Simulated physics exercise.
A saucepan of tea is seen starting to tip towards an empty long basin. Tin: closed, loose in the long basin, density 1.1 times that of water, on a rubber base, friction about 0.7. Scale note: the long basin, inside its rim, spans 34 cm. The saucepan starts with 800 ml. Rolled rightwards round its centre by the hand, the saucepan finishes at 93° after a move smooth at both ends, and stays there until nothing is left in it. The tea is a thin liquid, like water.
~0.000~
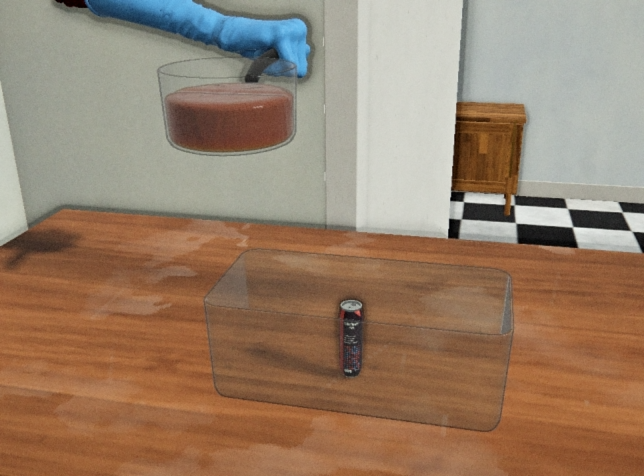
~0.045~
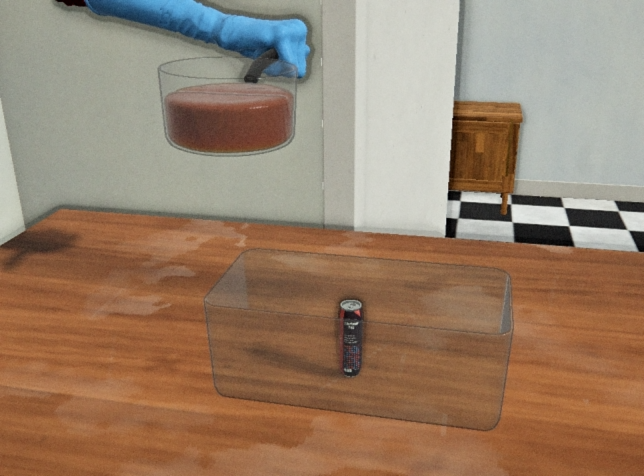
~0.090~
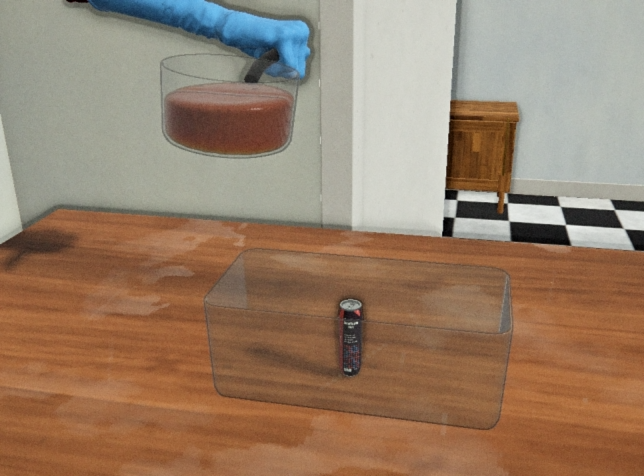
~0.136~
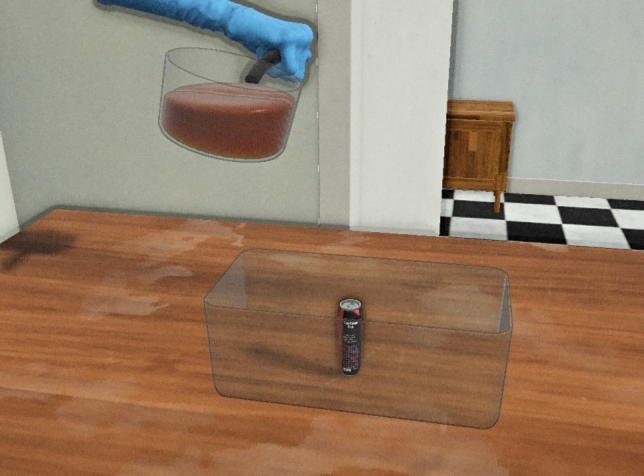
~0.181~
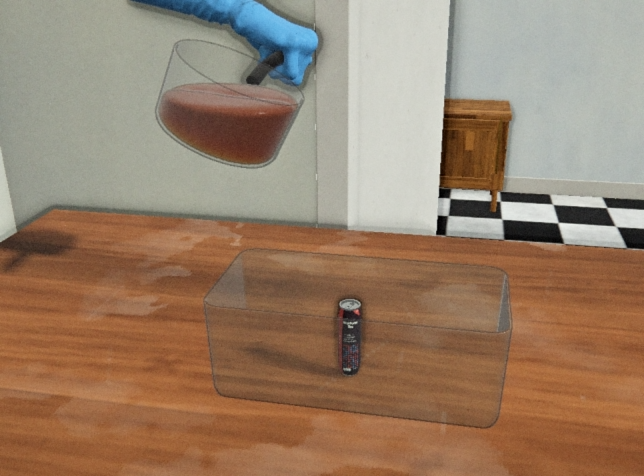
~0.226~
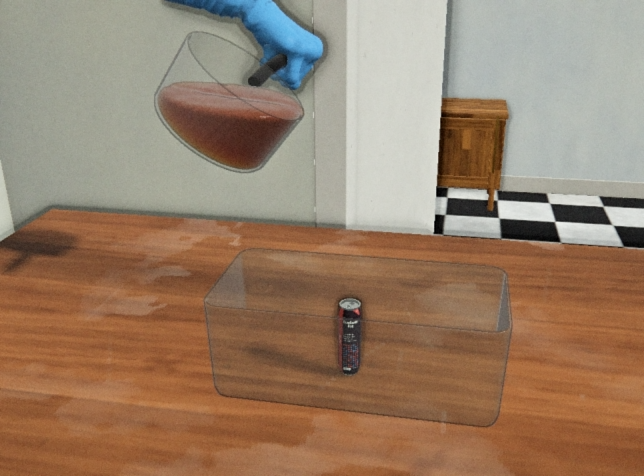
A blue-gloved hand at the upper left holds a clear saucepan of reddish-brown tea by its dark handle above a wooden table, seen from slightly above. Below, a clear long basin holds a small dark red tin, with a wooden cabinet and black-and-white checkered floor behind at right. The hand rolls the saucepan steadily rightwards, its right rim lowering, while the view shifts slightly.
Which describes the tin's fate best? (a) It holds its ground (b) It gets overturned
It holds its ground (a).
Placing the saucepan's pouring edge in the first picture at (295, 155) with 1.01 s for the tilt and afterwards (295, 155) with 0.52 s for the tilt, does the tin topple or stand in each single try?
In the first try it remains standing; in the second it comes down.
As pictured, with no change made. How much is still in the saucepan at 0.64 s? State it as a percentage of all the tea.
Close to 14 percent of the total.
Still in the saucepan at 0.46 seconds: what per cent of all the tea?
Roughly 38 per cent.
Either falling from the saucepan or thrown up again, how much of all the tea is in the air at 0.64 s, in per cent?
In-air share: About 16 %.
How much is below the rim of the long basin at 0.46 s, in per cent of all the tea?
The basin holds roughly 6 in a hundred parts at that moment.
After 0.46 s the tilt is 90° and 39 per cent is still to pour; the tin stands where it began.
After 0.64 s the tilt is 93° and 15 per cent is still to pour; the tin stands where it began.
After 0.82 s the tilt is 93° and 6 per cent is still to pour; the tin stands where it began.
After 1.02 s the tilt is 93° and 2 per cent is still to pour; the tin stands where it began.
In the end the tin stands where it began.
